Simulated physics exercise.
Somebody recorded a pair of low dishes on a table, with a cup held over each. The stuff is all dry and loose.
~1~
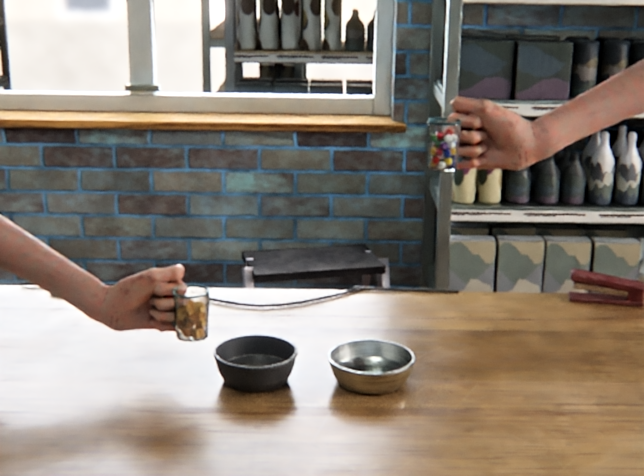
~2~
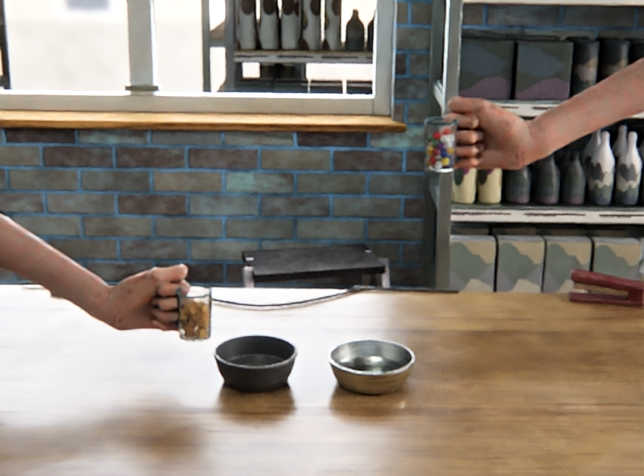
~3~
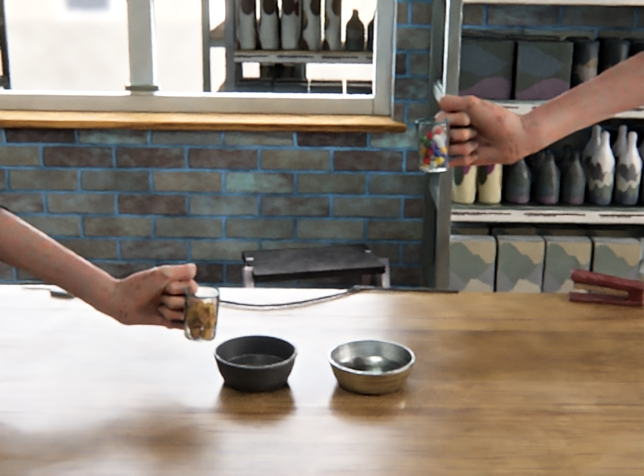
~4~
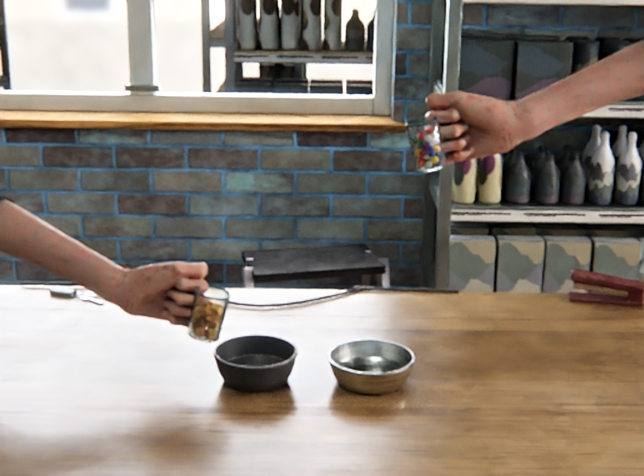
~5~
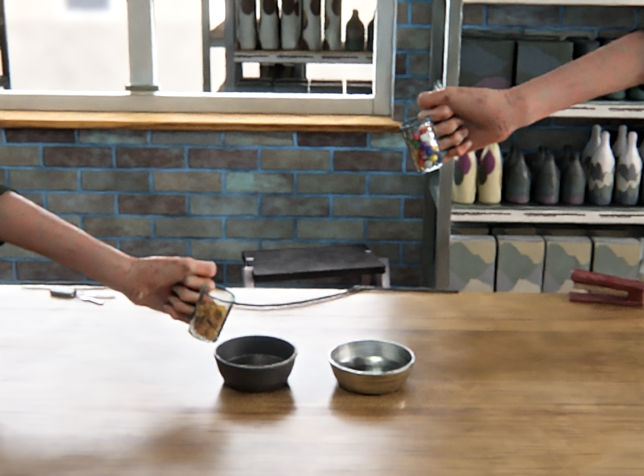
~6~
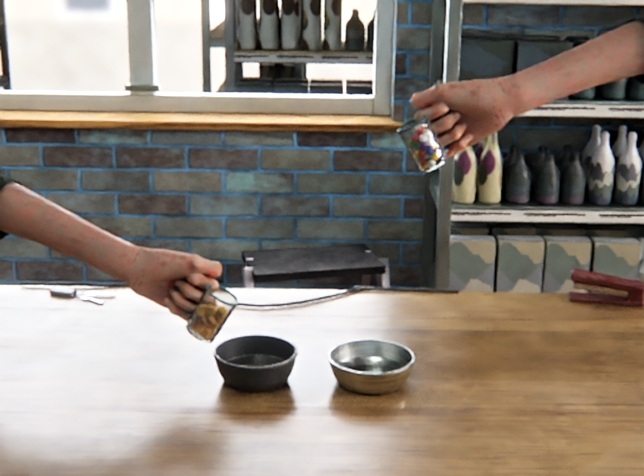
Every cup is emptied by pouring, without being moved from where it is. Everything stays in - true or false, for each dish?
Left dish: True. Right: False.
Then, 0.30 s on from there, left, the whole lot still in the cup; right, the whole lot still in the cup.
Then, 0.68 s on from there, left, the whole lot still in the cup; right, the whole lot still in the cup.
Then, 1.09 s on from there, left, the whole lot still in the cup; right, near half still in the cup, only a few in the dish, near half in the air.
In the end, left, the whole lot in the dish, none at all outside the dish; right, the bulk in the dish, near a quarter outside the dish.
